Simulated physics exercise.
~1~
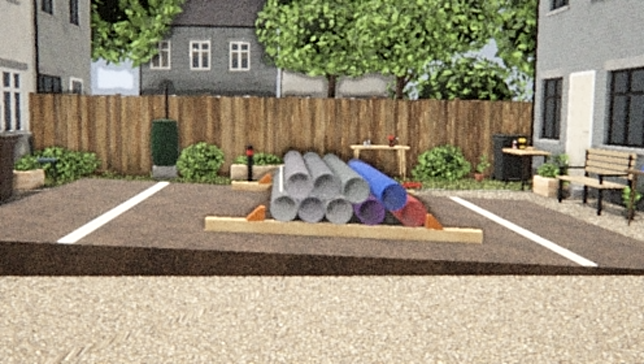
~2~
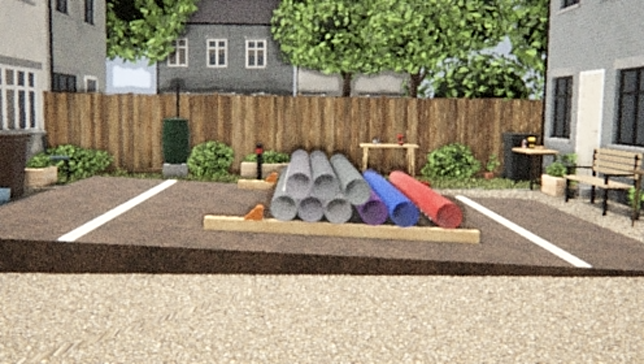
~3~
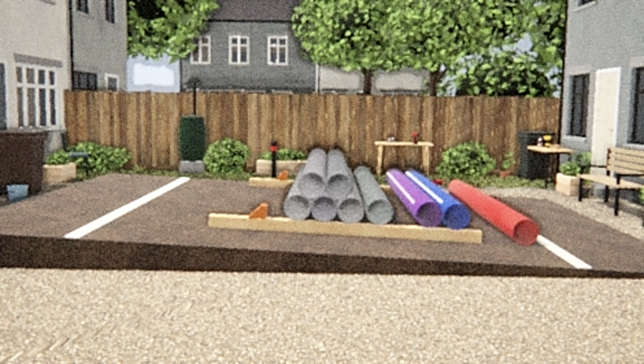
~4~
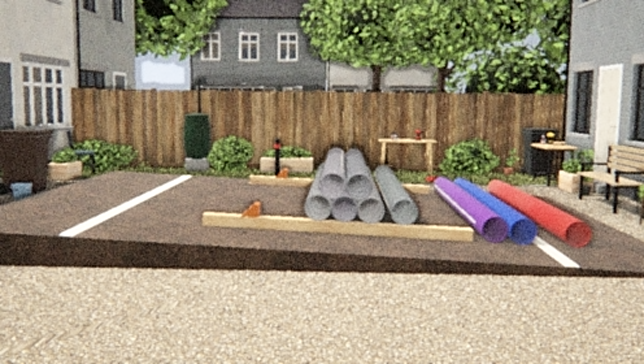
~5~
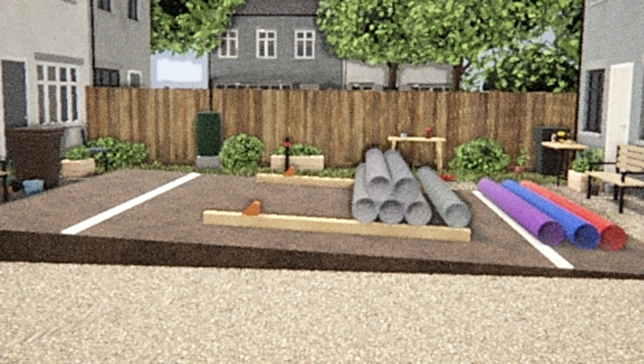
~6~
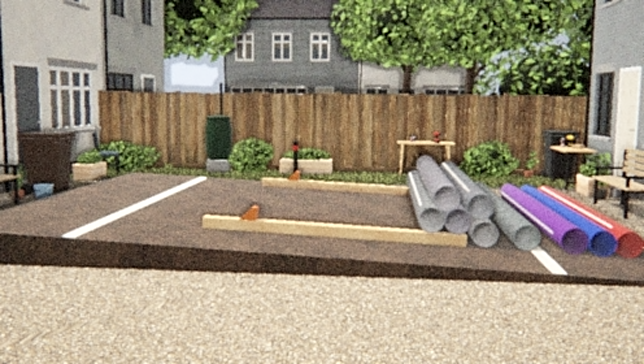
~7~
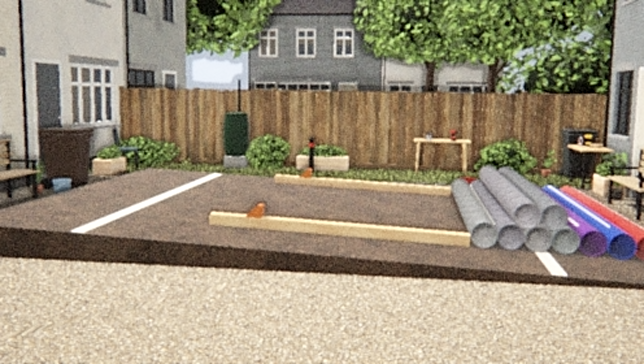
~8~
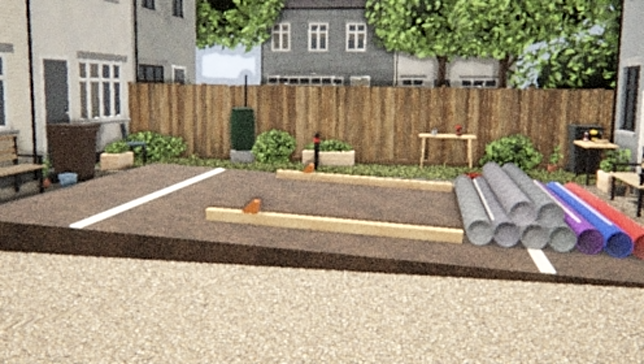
Stacked grey, purple, blue and red pipes roll right and settle around the right white line.
